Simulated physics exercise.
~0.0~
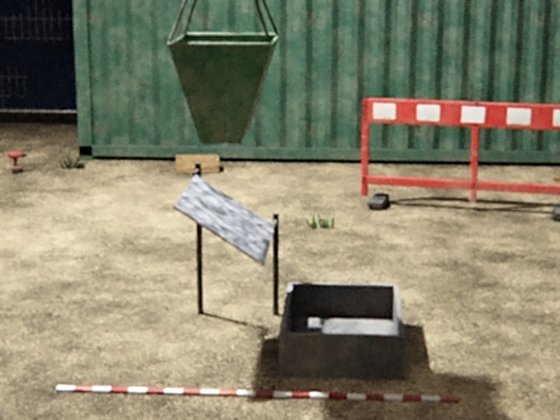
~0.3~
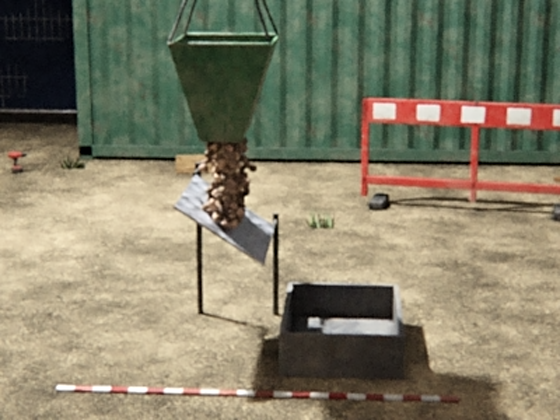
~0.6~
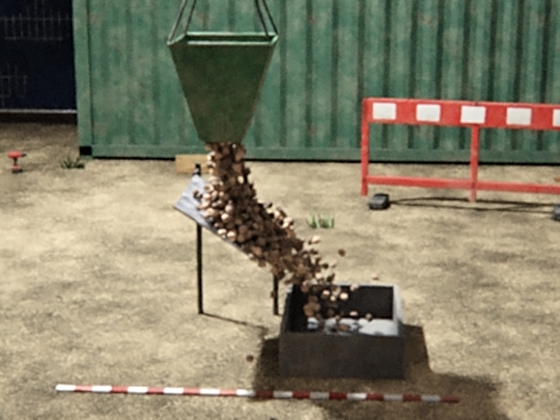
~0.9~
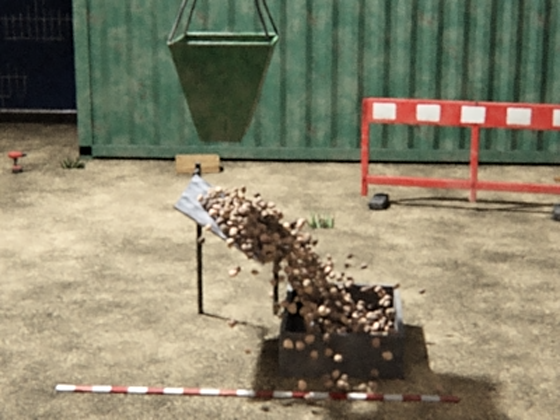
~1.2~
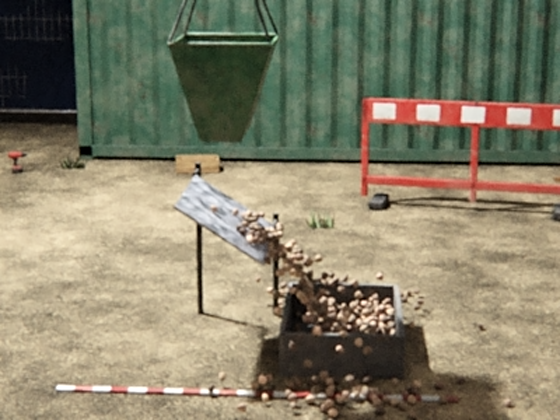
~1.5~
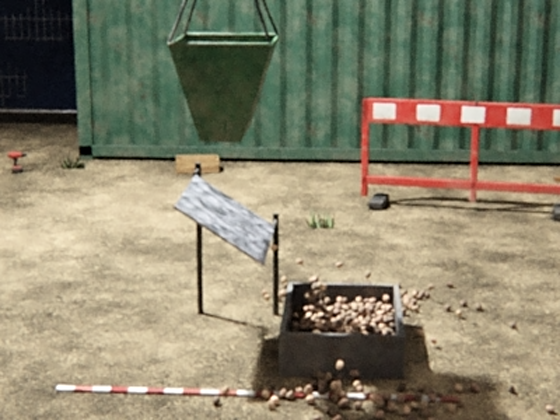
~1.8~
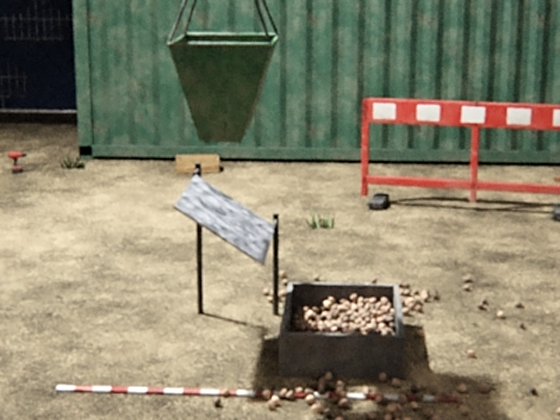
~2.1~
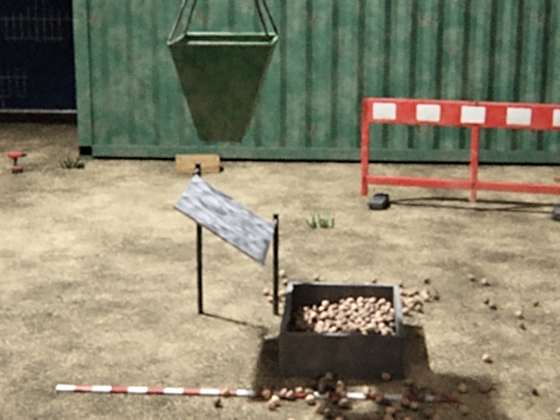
Round stones pouring from a green hopper, sliding down a sloping steel plate and landing mostly in a bin, some scattered around it.
